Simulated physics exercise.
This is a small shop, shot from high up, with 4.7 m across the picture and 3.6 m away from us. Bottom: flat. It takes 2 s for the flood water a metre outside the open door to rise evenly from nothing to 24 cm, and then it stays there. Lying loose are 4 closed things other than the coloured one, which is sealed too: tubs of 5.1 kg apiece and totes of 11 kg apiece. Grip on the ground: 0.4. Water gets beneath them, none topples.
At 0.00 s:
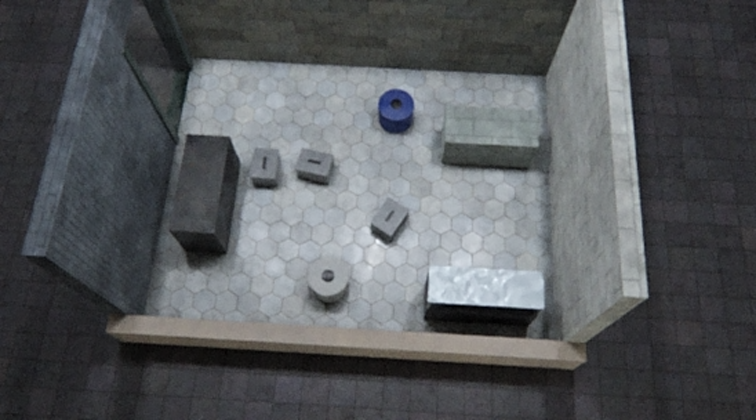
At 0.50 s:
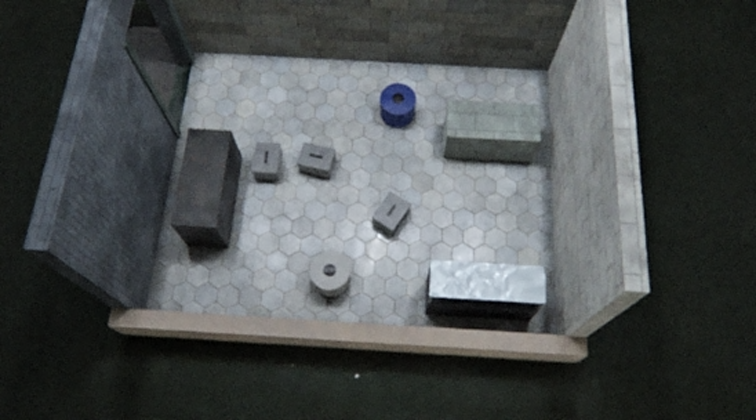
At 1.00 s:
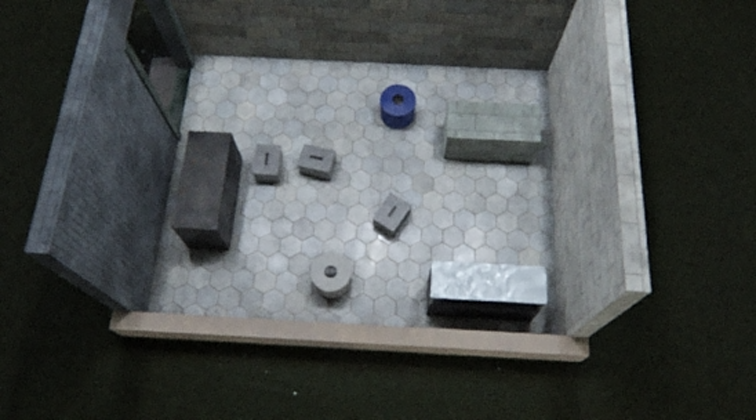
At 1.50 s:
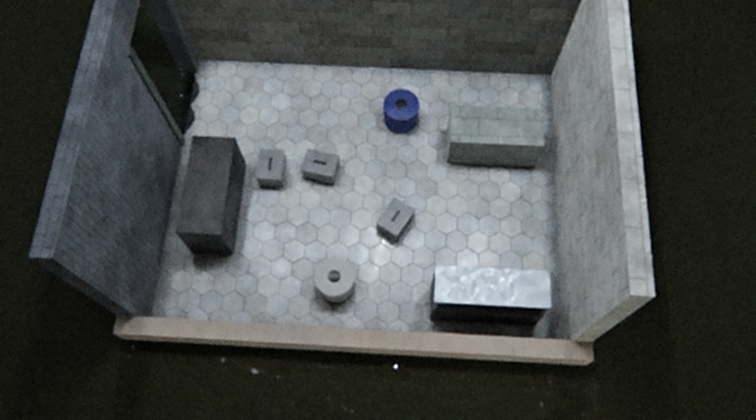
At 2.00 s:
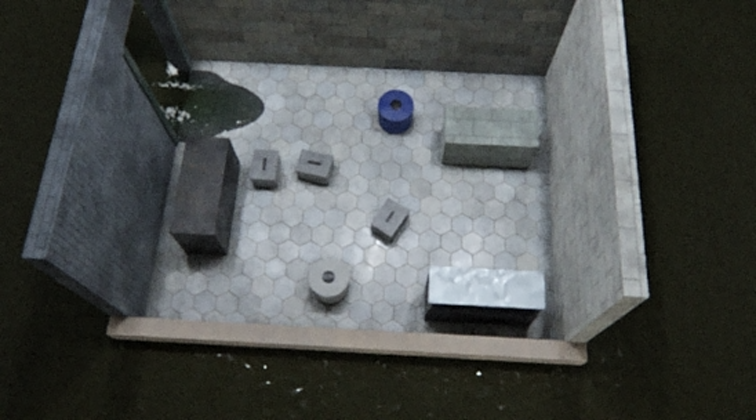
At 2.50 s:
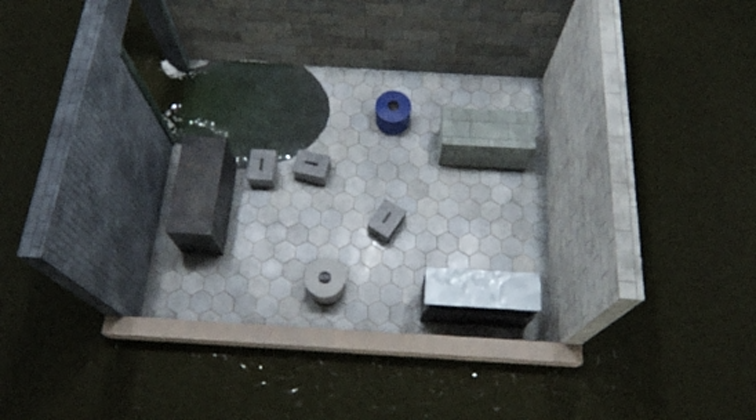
To begin with, a small shop with a pale tiled floor stands dry, with a blue tub, grey tubs and totes, and larger blocks inside. Then dark water enters through the opening at the back left and spreads rightward across the floor toward the blue tub, while none of the objects shift.
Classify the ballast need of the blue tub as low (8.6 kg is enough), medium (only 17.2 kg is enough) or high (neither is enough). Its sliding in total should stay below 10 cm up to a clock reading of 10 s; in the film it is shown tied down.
High.
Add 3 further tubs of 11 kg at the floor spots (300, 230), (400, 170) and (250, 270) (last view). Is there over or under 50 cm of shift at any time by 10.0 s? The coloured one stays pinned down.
First: Inside the limit; second: Beyond the limit; third: Inside the limit.
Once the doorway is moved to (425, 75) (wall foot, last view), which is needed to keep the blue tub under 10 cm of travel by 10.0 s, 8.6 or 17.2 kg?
Outcome - neither pick works.
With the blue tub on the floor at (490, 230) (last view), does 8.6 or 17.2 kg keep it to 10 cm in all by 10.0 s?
Here both come up short.
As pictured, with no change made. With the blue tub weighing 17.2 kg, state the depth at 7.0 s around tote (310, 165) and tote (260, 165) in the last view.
Depth approx. 4 cm / 3 cm.
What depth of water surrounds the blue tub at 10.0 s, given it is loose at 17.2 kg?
Around 14 cm.
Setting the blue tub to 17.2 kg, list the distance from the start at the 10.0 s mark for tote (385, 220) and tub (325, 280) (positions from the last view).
In turn: 20 cm, 100 cm.
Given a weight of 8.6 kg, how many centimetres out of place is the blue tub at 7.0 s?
Close to 150 centimetres.
After 3.5 s the blue tub would be 12 cm from its start with 8.6 kg and 1 cm from its start with 17.2 kg; 7 cm of water round it then.
After 4.5 s the blue tub would be 54 cm from its start with 8.6 kg and 40 cm from its start with 17.2 kg; 9 cm of water round it then.
After 7.0 s the blue tub would be 170 cm from its start with 8.6 kg and 177 cm from its start with 17.2 kg; 18 cm of water round it then.
After 10.0 s the blue tub would be 173 cm from its start with 8.6 kg and 173 cm from its start with 17.2 kg; 14 cm of water round it then.
